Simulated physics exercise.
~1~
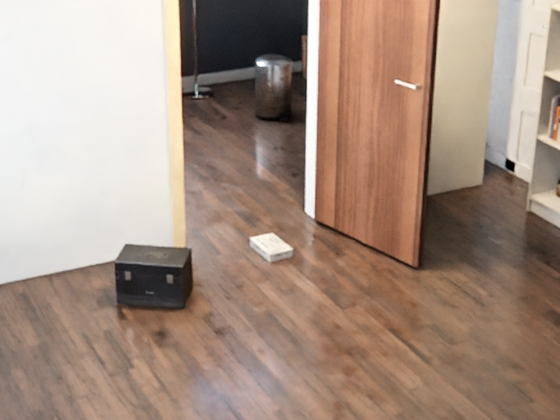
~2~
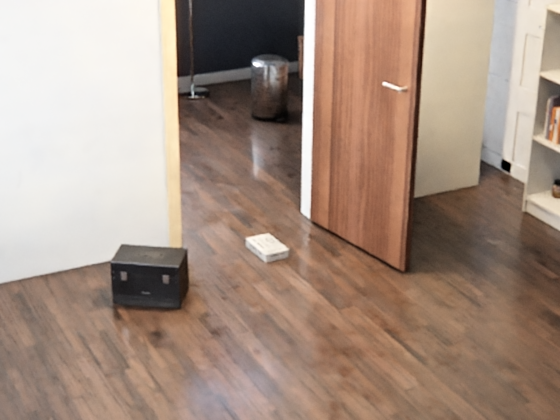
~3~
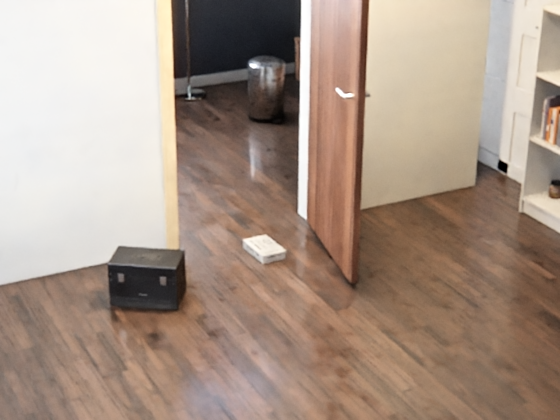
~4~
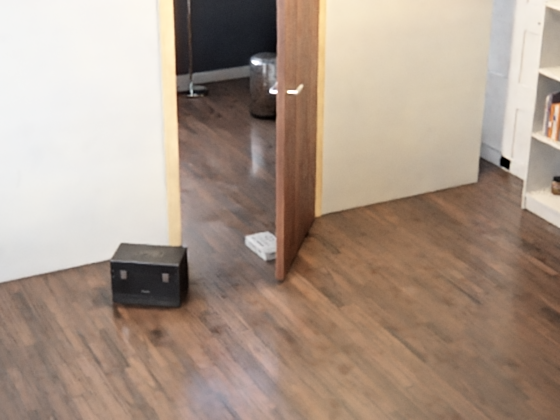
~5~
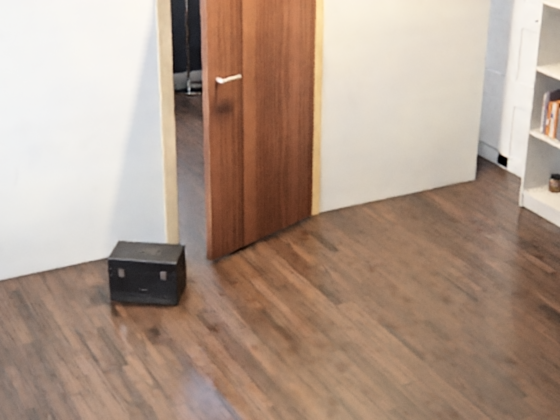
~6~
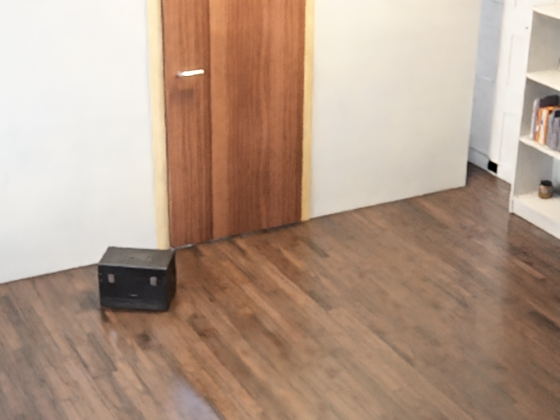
In a room with a dark wood floor and pale walls, a brown door stands wide open, with a black toolbox to the left of the doorway and a small white packet on the floor in the opening. The door begins to swing toward its frame, turning edge-on to the view as it comes around. It reaches the packet, which then slips out of sight behind it. The door keeps swinging left, narrowing the gap to the darker room beyond. It ends shut in its frame, with the toolbox still in place and the packet no longer visible.
